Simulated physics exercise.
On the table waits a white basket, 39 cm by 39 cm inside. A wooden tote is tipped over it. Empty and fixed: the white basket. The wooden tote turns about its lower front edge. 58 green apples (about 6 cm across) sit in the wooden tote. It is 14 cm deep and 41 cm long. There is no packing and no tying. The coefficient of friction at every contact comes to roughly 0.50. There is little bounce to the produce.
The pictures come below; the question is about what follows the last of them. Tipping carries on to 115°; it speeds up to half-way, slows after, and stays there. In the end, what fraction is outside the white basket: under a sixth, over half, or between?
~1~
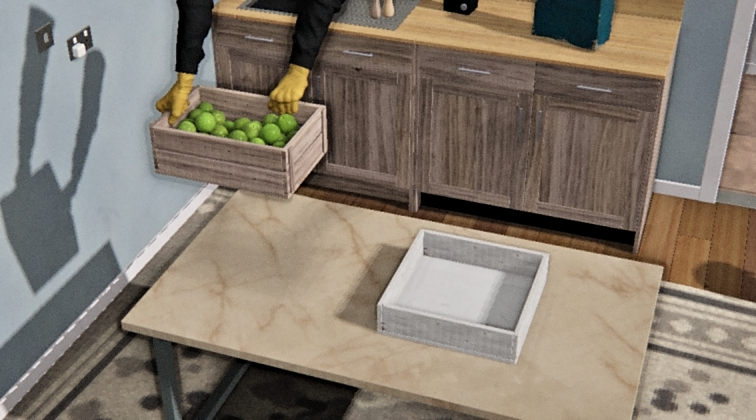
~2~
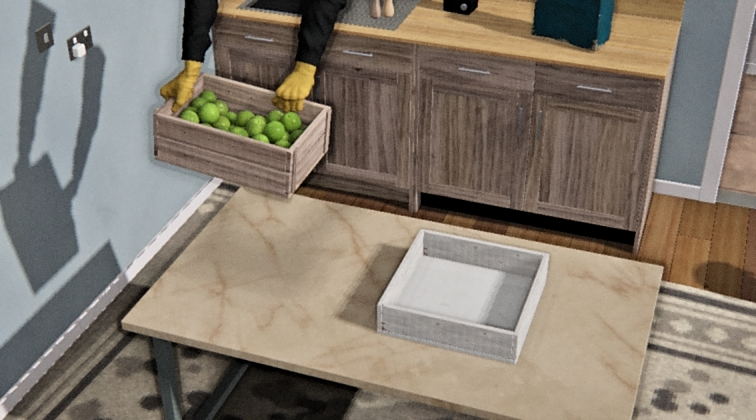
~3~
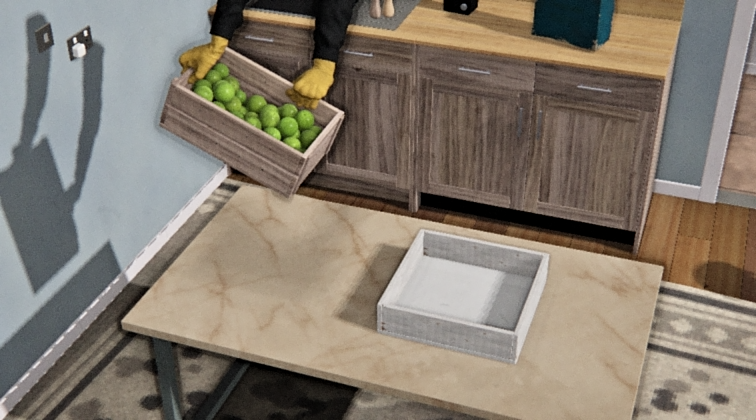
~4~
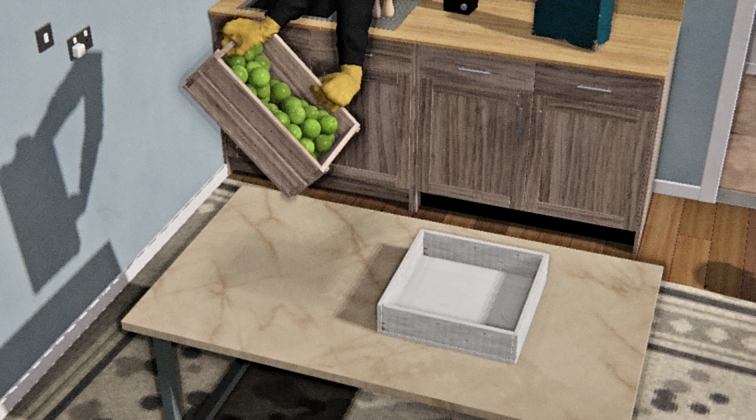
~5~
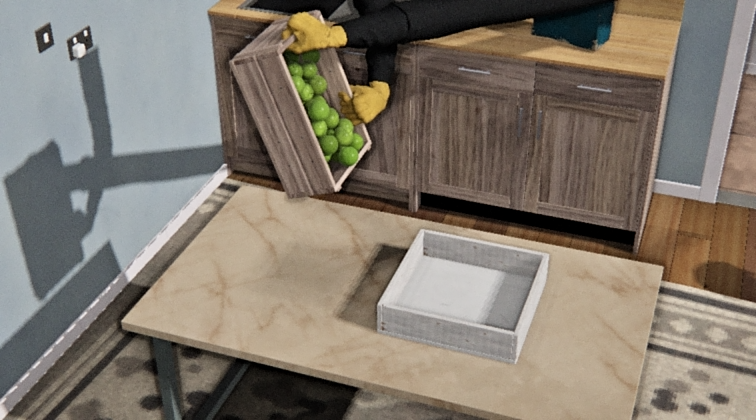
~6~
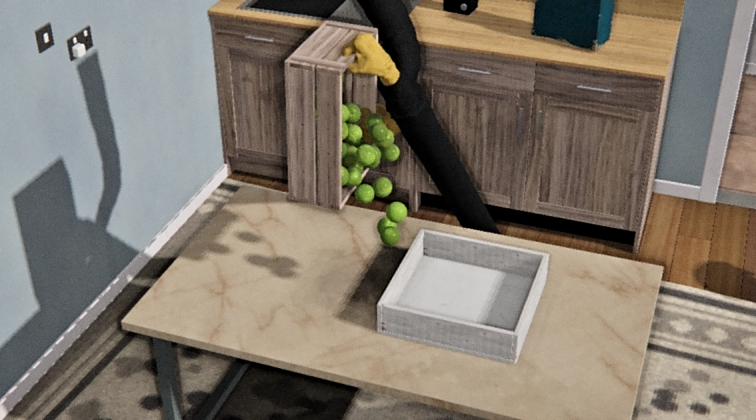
Outside the container: Between one sixth and one half.
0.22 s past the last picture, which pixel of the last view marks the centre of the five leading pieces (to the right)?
(458, 295).
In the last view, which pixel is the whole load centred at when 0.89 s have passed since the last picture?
Around (449, 293).
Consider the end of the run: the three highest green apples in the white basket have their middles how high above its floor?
About 7 cm.
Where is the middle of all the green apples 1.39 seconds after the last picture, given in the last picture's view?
Look near pixel (448, 294).
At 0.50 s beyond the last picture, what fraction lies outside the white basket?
15 %.
Then, 0.22 s after the last picture, tilt 110°; 30 still in the wooden tote, 8 in the white basket, 2 outside the white basket and 18 in the air.
Then, 0.50 s after the last picture, tilt 115°; 3 still in the wooden tote, 31 in the white basket, 10 outside the white basket and 14 in the air.
Then, 0.89 s after the last picture, tilt 115°; 39 in the white basket and 19 outside the white basket.
Outcome (1.39 s after the last picture), 39 in the white basket and 19 outside the white basket. Asked share, 19 of 58, 33 per cent.
